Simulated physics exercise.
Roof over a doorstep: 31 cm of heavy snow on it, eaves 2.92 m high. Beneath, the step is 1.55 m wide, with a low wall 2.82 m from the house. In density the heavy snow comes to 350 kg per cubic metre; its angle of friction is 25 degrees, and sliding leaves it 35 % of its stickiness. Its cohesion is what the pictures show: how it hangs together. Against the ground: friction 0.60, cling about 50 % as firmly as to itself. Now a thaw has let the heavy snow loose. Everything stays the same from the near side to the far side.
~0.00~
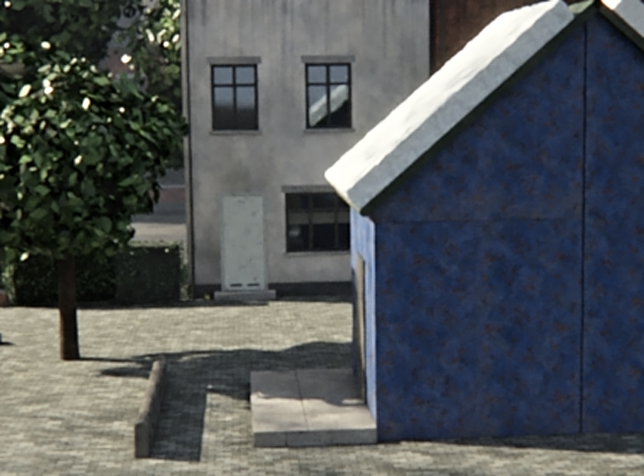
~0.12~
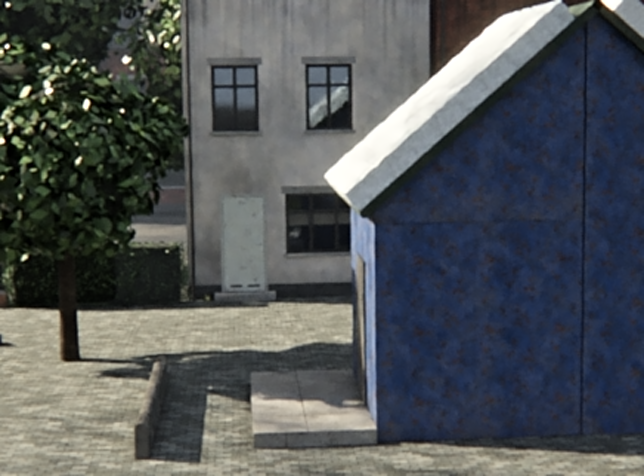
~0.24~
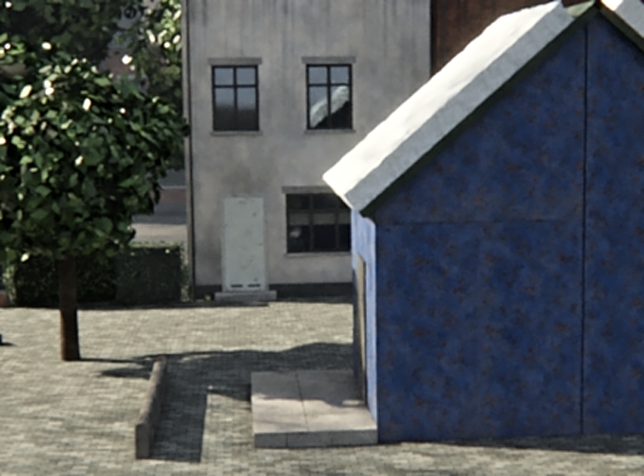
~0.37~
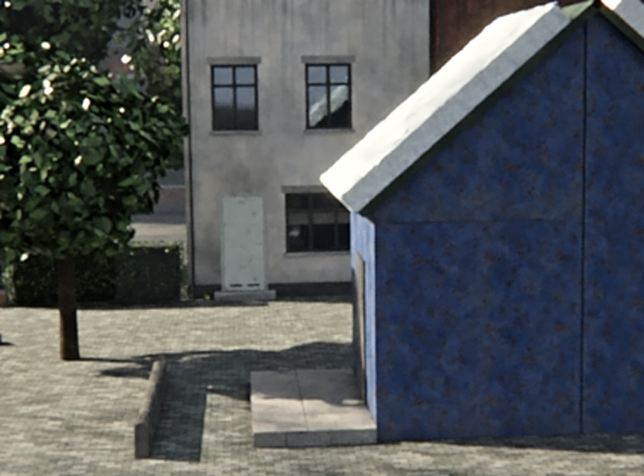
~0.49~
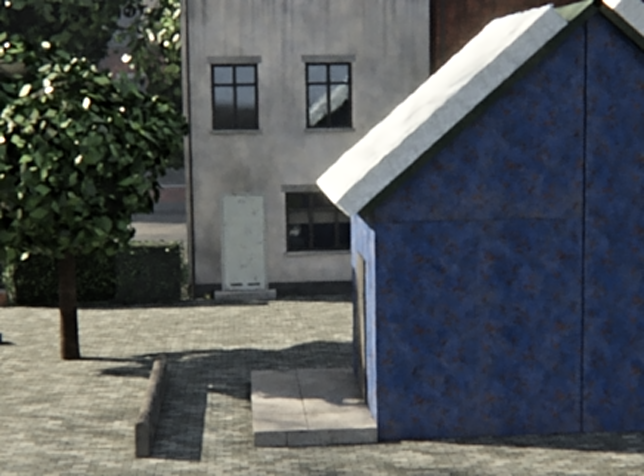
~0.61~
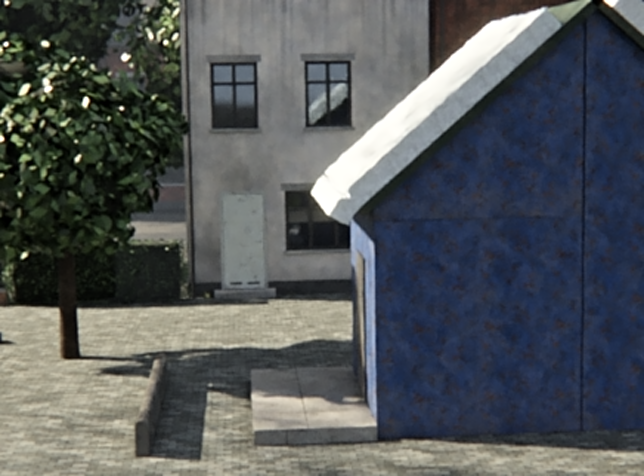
Paved yard beside a blue house, a thick white snow layer slowly sliding down the roof slope, edging left past the eaves.
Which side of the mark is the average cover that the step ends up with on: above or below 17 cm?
It is above.
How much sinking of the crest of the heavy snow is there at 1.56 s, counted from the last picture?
I'd put it at near 1.0 m.
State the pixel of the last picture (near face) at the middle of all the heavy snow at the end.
Estimated pixel: (232, 422).
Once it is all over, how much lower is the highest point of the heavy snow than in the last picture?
About 4.7 m.
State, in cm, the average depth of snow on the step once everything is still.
Estimate: Near 23 centimetres.
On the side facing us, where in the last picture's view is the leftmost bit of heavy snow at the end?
Around pixel (150, 419).
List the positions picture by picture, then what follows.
In the first frame, foremost bit of the heavy snow at (346, 195), 3 % of it past the eaves, in one piece.
In the second frame, foremost bit of the heavy snow at (346, 197), its middle shifted 9 mm, 3 % of it past the eaves, in one piece.
In the third frame, foremost bit of the heavy snow at (345, 198), its middle shifted 3.4 cm, 4 % of it past the eaves, in one piece.
In the fourth frame, foremost bit of the heavy snow at (342, 200), its middle shifted 7.8 cm, 5 % of it past the eaves, in one piece.
In the fifth frame, foremost bit of the heavy snow at (337, 200), its middle shifted 15 cm, 7 % of it past the eaves, in one piece.
In the sixth frame, foremost bit of the heavy snow at (330, 212), its middle shifted 24 cm, 10 % of it past the eaves, cracking.
After 1.05 s, 90 % of the snow is still up on the roof and 10 % is falling or down.
After 1.56 s, 62 % of the snow is still up on the roof and 38 % is falling or down.
After 2.08 s, 27 % of the snow is still up on the roof and 73 % is falling or down.
After 2.60 s, none of the snow is still up on the roof and all is falling or down.
After 4.10 s, none of the snow is still up on the roof and the snow on the step is 23 cm deep on average.
